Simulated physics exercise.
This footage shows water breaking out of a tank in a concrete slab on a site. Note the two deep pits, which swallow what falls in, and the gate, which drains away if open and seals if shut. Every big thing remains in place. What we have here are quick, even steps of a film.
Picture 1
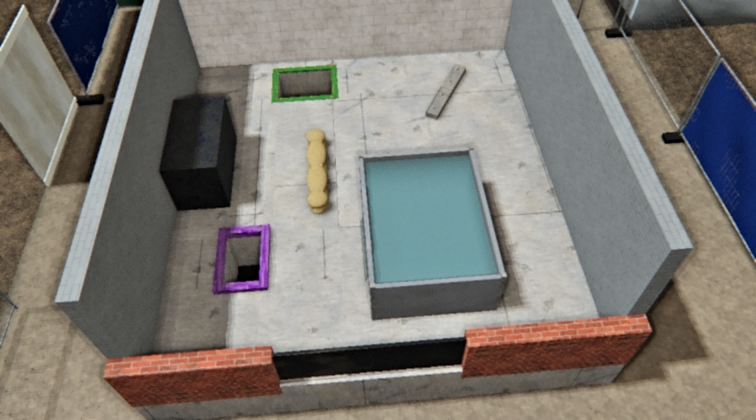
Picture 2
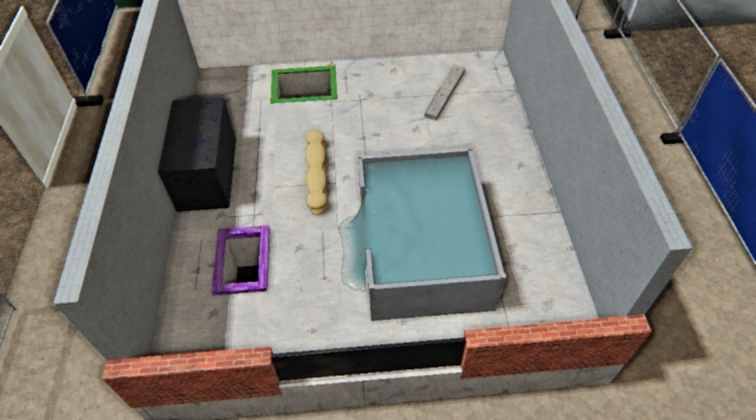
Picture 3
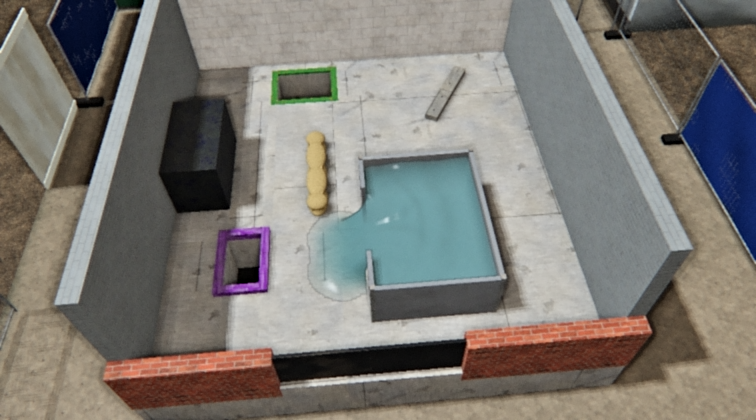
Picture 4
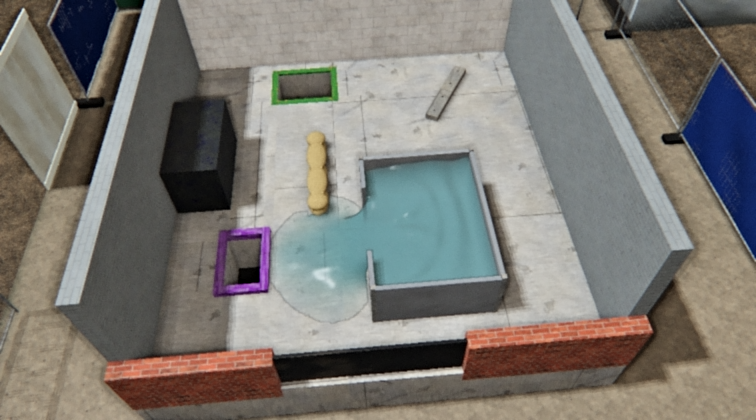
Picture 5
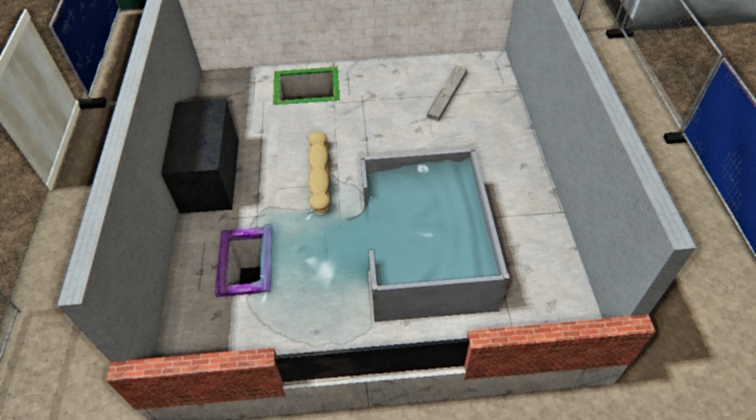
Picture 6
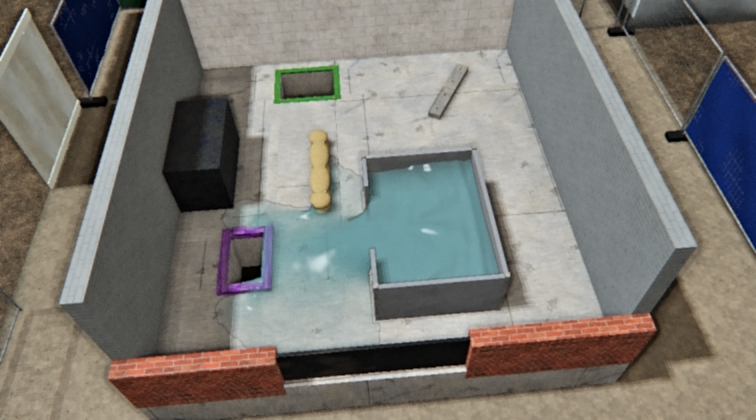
In a walled concrete slab, water breaking through a tank's left side and spreading leftward across the floor around a purple-edged pit.
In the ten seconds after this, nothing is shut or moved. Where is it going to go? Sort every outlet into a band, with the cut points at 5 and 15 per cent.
Final shares: The gate under 5 %; the purple pit over 15 %; the green pit 5 to 15 %.
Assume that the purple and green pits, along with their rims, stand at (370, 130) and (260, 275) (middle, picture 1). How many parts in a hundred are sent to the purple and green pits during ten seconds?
Roughly, in per cent: Purple 0, green 50.
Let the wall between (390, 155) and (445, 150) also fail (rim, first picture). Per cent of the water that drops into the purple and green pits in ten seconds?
The purple pit gets 0 per cent and the green pit 35 per cent.
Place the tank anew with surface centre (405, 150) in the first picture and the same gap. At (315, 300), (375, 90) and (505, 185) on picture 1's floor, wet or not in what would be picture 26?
Soaked - soaked - unflooded.
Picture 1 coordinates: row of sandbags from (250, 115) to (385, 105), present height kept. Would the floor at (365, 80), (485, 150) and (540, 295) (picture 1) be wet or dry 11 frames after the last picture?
Result, in sequence: Unsubmerged; unsubmerged; unsubmerged.
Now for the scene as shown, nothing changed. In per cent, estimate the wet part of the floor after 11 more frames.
I'd guess some 35 per cent.
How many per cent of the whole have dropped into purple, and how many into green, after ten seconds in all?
Estimated: 32 per cent and 12 per cent respectively.
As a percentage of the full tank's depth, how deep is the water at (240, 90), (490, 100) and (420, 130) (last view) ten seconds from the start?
Around 8, 0 and 2 percent, in that order.
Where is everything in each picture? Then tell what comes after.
The first frame shows still water in the water tank at (426, 215).
In the second frame, the front is at (351, 220), out from the gap at (369, 239).
In the third frame, water pours out at (369, 243) and has run to (318, 227).
In the fourth frame, water pours out at (370, 244) and has run to (272, 250).
In the fifth frame, the front is at (264, 214), out from the gap at (372, 243).
In the sixth frame, water pours out at (373, 241) and has run to (232, 212).
A moment on, water covers 25 % of the floor; the gate 0 %, the purple pit 9 %, the green pit 0 %.
Next, water covers 35 % of the floor; the gate 0 %, the purple pit 16 %, the green pit 0 %.
Then, water covers 40 % of the floor; the gate 0 %, the purple pit 24 %, the green pit 2 %.
Later, water covers 60 % of the floor; the gate 0 %, the purple pit 30 %, the green pit 5 %.
In the end, water covers 80 % of the floor; the gate 0 %, the purple pit 32 %, the green pit 12 %.
